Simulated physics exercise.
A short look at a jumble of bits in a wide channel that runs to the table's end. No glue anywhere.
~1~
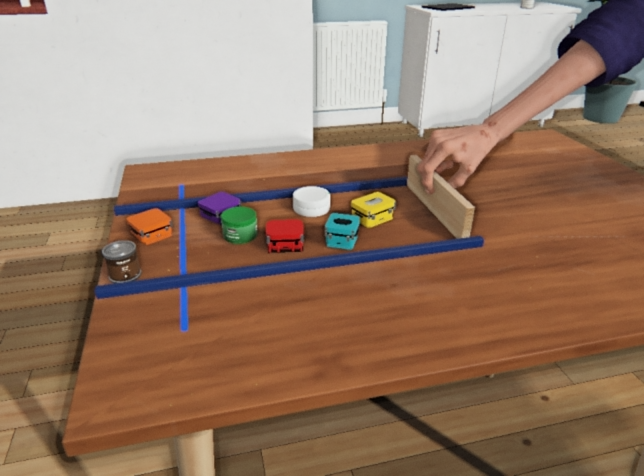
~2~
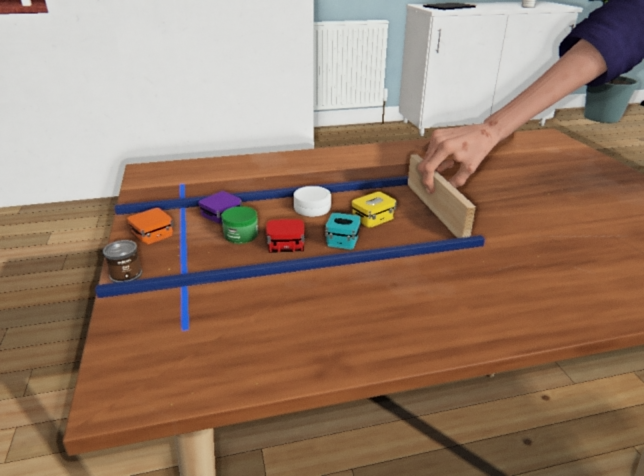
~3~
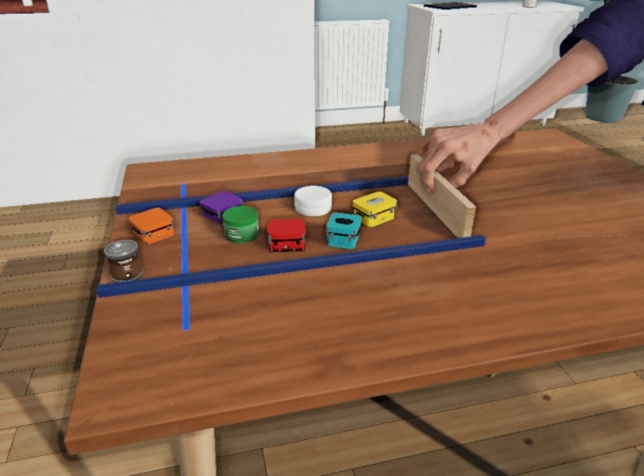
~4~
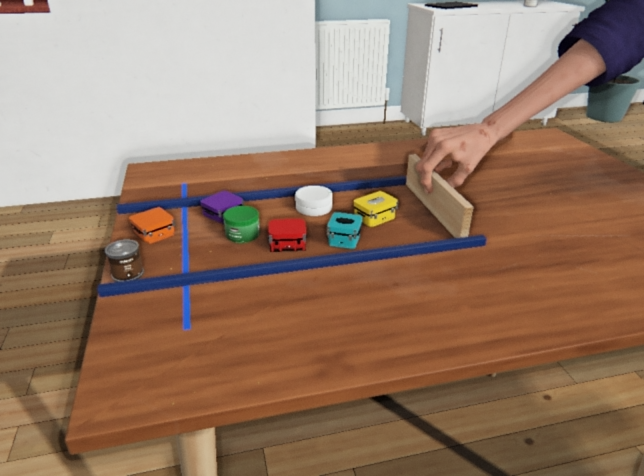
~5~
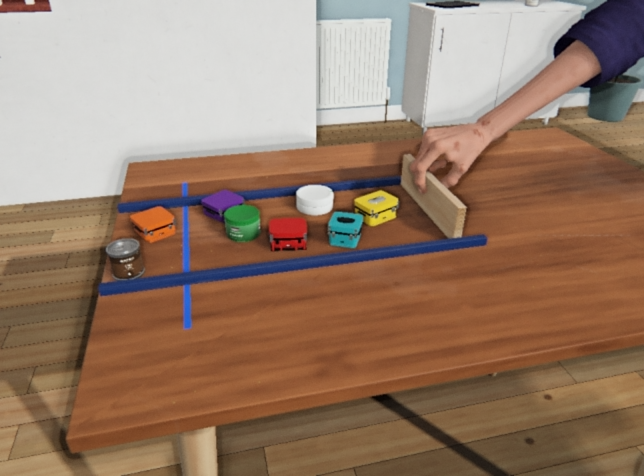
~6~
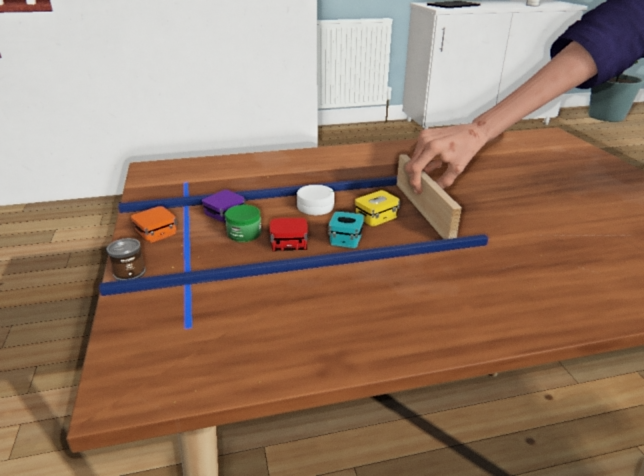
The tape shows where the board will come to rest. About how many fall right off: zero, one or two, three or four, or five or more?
Here the number that fall off is one or two.
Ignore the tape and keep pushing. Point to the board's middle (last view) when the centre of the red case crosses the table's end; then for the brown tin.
For the red case at (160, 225), for the brown tin at (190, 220).
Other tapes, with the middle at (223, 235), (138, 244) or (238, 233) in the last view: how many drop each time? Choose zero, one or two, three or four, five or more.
The falls would be zero; more than four; not one.
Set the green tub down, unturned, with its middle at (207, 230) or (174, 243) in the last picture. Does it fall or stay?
In turn it does not fall; is lost.
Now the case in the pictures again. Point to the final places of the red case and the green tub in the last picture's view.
Near (135, 254) and (126, 235).
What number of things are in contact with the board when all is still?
In contact: 3.
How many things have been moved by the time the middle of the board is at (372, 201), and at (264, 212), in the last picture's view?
The counts are 1 and 6.
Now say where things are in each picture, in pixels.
The first picture shows brown tin (122, 262); orange case (150, 227); purple case (220, 209); board (437, 195); tape (183, 241).
The second picture shows orange case (151, 226); turquoise case (343, 232).
The third picture shows purple case (222, 208); green tub (241, 225).
The fourth picture shows brown tin (125, 261); board (435, 194).
The fifth picture shows orange case (154, 225); white lid (315, 200).
The sixth picture shows brown tin (127, 260); orange case (155, 224); purple case (224, 207); board (425, 195); tape (187, 239).
Early on, none off yet; brown tin at rest near (127, 260); orange case at rest near (155, 224); purple case at rest near (224, 207).
A while later, none off yet; brown tin at rest near (125, 260); orange case travelled a little near (137, 227); purple case travelled well along near (163, 210).
Finally, the number that fall off is one or two; lost, orange case and brown tin.
